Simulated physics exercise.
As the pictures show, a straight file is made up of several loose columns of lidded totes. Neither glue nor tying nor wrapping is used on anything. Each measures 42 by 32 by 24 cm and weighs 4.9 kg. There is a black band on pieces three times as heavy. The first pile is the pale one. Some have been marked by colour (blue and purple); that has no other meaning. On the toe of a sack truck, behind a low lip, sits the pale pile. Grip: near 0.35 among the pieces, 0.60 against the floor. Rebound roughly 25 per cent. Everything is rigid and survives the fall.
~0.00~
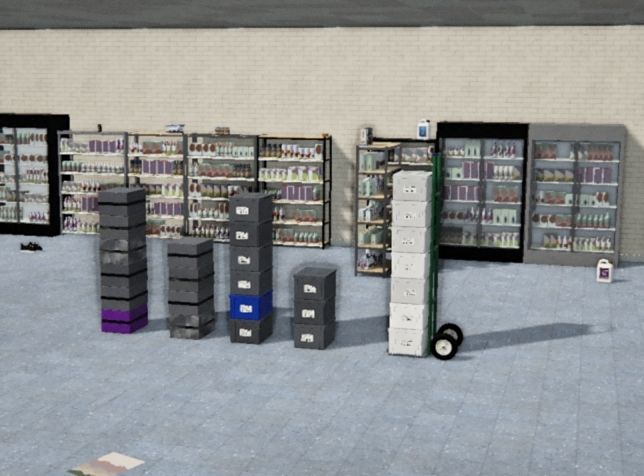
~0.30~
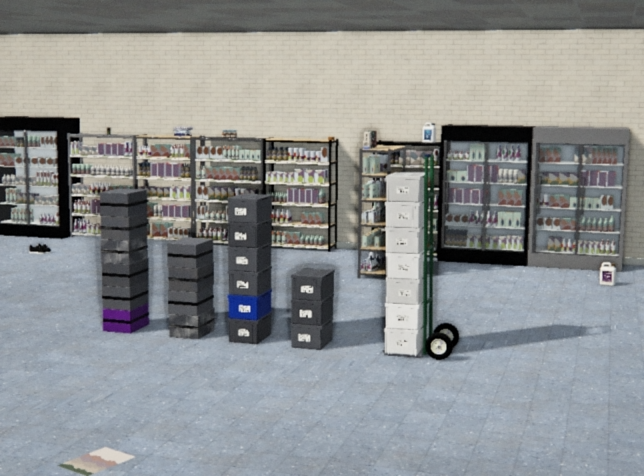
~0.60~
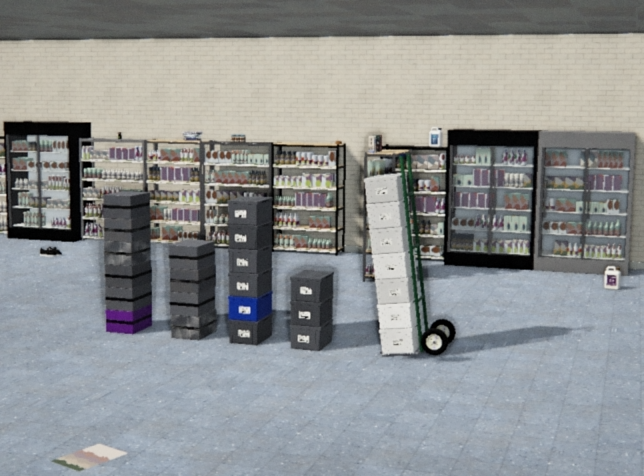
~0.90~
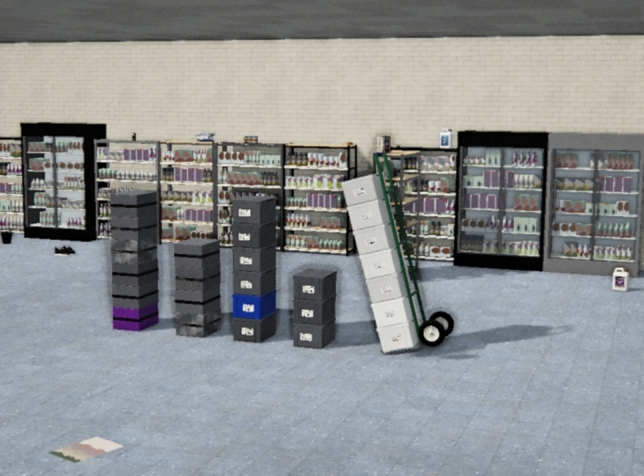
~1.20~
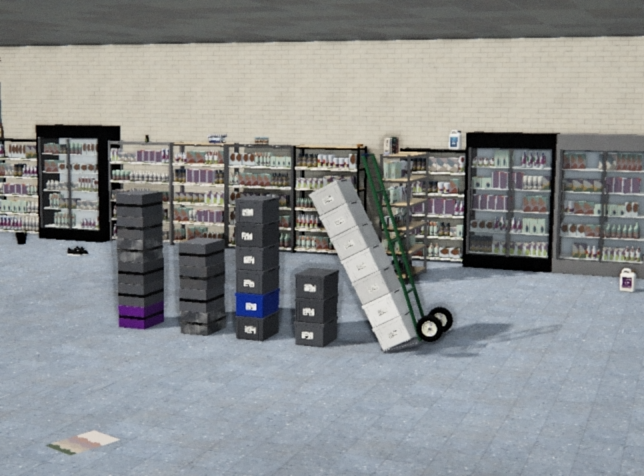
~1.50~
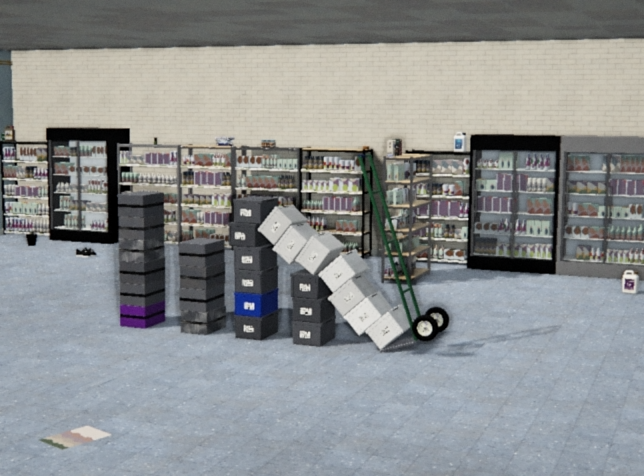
The footage shows a green sack truck with a pale stack of boxes tilting left toward four darker stacks; the pale boxes then lean farther than the truck frame, separating from it and bending over the shortest dark stack.
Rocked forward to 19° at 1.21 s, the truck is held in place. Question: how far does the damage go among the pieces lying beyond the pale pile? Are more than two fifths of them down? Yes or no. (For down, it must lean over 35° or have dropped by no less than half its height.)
No.
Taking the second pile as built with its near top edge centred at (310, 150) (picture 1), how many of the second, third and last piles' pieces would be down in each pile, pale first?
You'd get second 7, third 6 and last 6.
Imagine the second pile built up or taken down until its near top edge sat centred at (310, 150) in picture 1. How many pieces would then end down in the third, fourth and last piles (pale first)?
Third 6, fourth 4, last 6.
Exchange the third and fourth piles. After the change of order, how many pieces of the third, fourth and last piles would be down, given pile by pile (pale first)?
After the swap, the third pile would have 0 down, the fourth 0 and the last 0.
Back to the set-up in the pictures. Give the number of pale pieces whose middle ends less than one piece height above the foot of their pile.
The count is 2.
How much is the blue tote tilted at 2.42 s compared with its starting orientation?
At that moment, roughly 10 degrees.
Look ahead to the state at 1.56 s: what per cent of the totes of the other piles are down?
0 %.
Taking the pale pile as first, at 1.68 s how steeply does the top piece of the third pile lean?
I'd say it's at some 0° by then.
After 1.56 s, 7 of the pale pile down; none of the 19 other totes down, 3 disturbed.
After 1.68 s, 7 of the pale pile down; none of the 19 other totes down, 6 disturbed.
After 1.92 s, 7 of the pale pile down; none of the 19 other totes down, 8 disturbed; blue tote leaning 8°.
After 2.42 s, 7 of the pale pile down; none of the 19 other totes down, 8 disturbed; blue tote leaning 9°.
At rest (3.9 s), 7 of the pale pile down; none of the 19 other totes down, 8 disturbed; blue tote leaning 9°; purple tote unmoved. That is 0 per cent. As the last picture would show them, middles, blue tote near (248, 300), purple tote near (143, 313).
